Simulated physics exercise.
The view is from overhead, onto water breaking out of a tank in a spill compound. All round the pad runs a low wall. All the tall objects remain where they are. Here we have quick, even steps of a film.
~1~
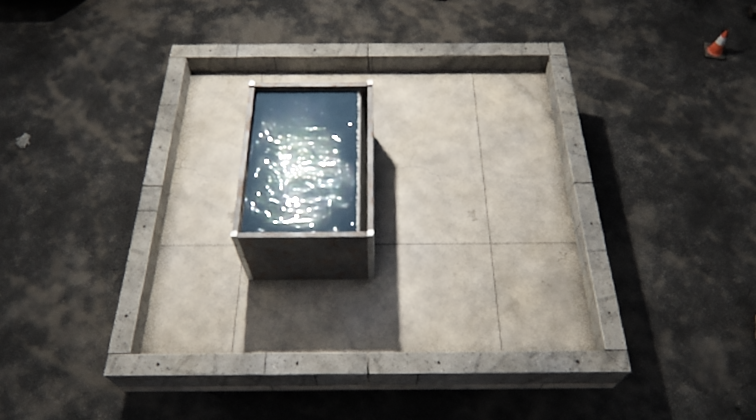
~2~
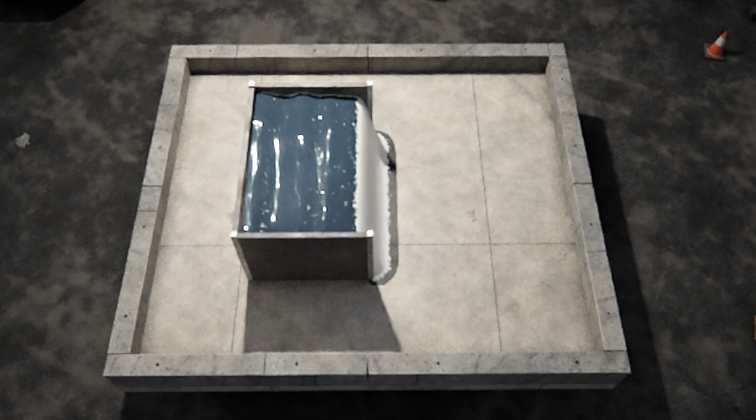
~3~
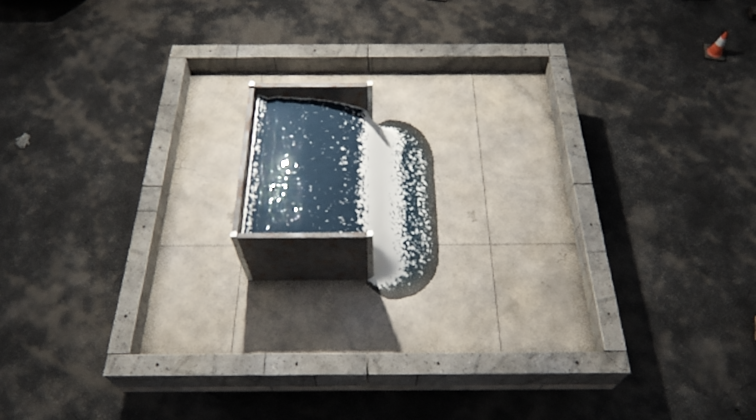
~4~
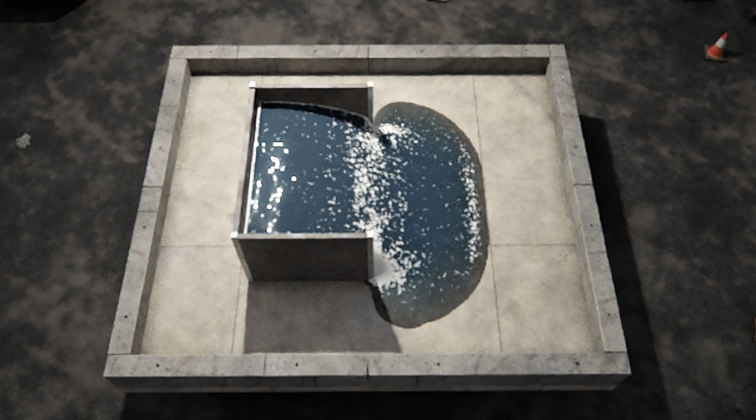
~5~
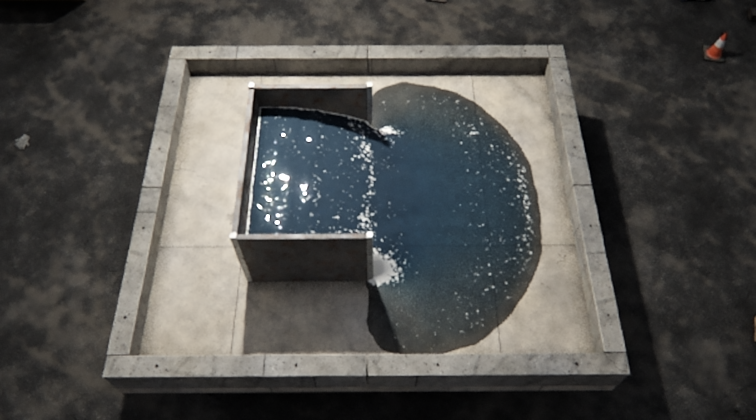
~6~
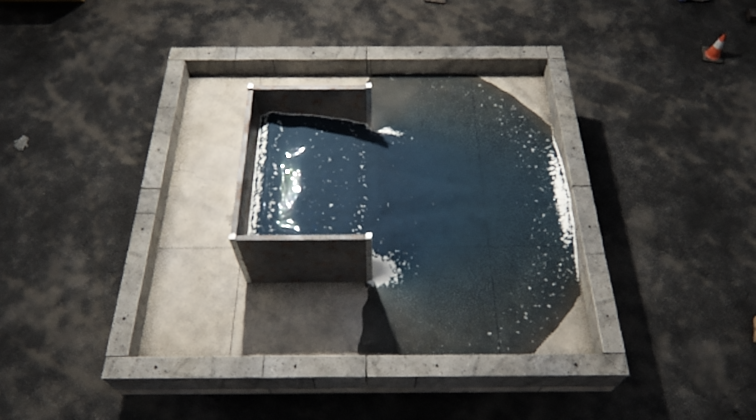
The clip opens on an overhead view of still, dark water in an open tank inside a low-walled concrete pad. Water pours out through the tank's right side, foaming white, then spreads rightward in a widening rounded pool until it reaches the surrounding wall, while the level in the tank drops.
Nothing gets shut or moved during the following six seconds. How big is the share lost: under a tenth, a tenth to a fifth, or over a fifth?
The share lost is a tenth to a fifth.
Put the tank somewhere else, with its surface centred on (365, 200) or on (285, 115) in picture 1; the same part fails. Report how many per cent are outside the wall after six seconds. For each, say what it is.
In turn 18 and 12 per cent.
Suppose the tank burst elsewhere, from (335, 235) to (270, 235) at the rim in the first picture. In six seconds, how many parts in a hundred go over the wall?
About 12 %.
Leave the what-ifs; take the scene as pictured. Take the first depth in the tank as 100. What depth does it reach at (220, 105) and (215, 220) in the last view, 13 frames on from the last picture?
In that order: 0 and 0 per cent.
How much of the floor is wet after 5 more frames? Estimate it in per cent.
It comes out near 55 percent.
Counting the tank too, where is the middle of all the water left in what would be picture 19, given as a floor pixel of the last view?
Somewhere near (460, 205).
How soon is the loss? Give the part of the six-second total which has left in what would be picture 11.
Around 20 per cent.
A moment on, water covers 50 % of the floor; the low wall has let 1 % over.
Next, water covers 55 % of the floor; the low wall has let 3 % over.
Then, water covers 50 % of the floor; the low wall has let 13 % over.
Later, water covers 75 % of the floor; the low wall has let 13 % over.
In the end, water covers 80 % of the floor; the low wall has let 13 % over.
